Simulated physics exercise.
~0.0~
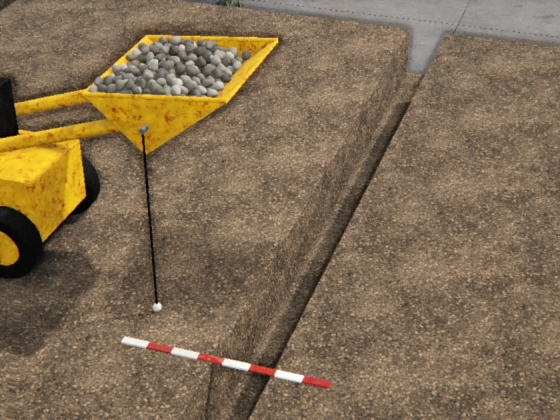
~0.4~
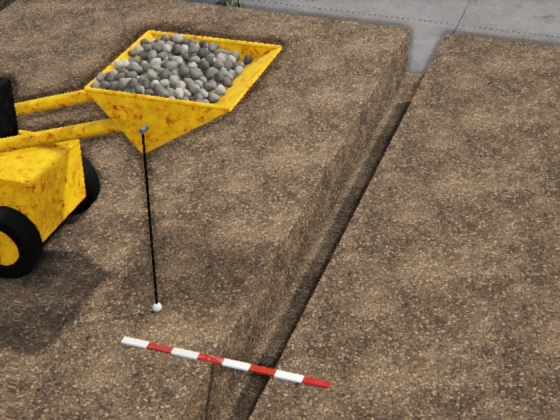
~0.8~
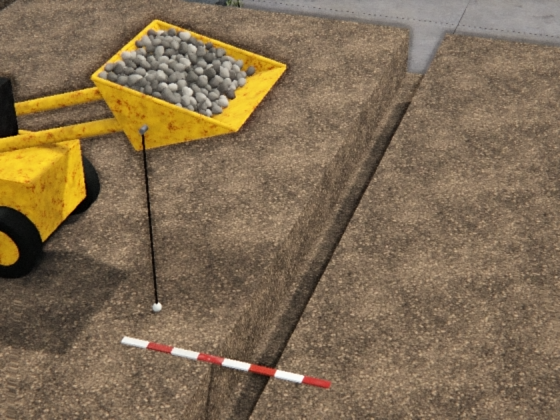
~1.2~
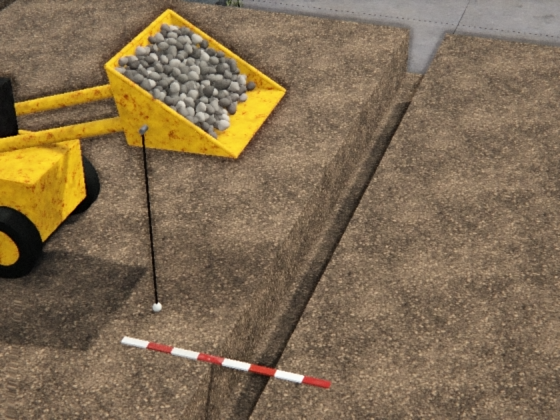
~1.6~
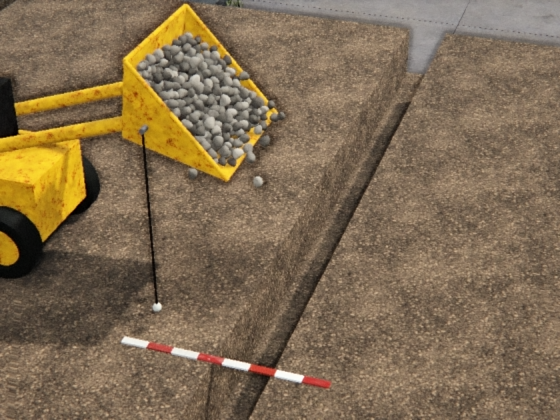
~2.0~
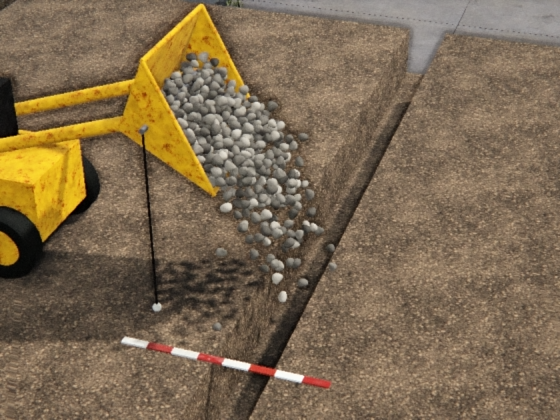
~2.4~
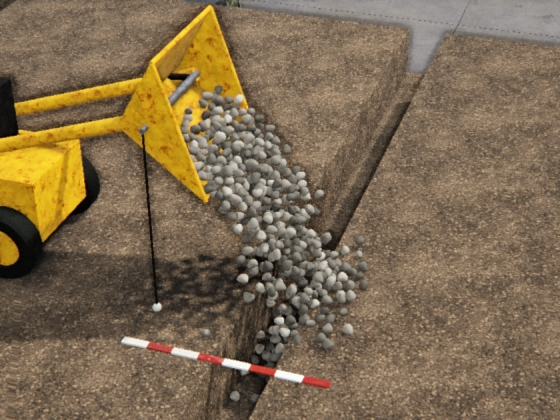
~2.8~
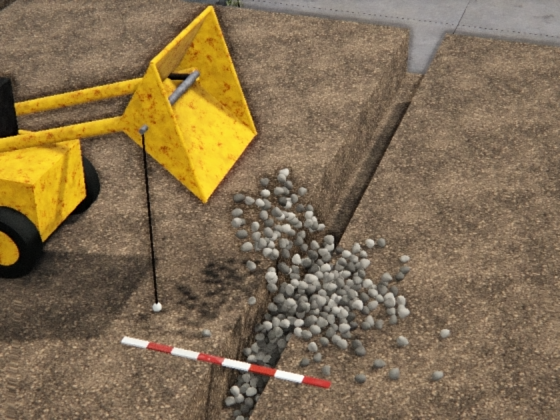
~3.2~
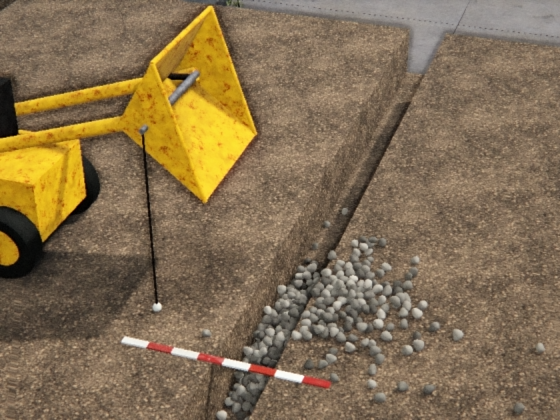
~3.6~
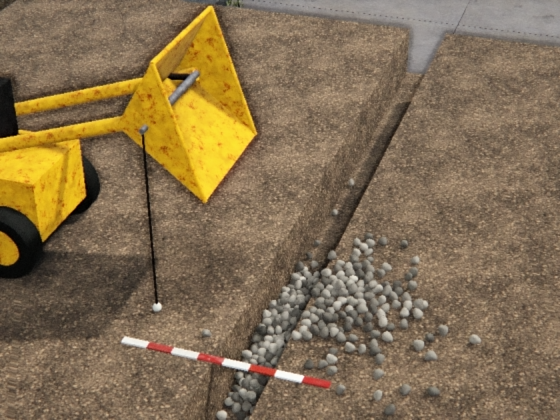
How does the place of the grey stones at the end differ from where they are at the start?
At the start the stones are heaped in the loader's raised yellow bucket at the upper left. By the end they lie lower and to the right, in the trench and scattered on the ground past it.
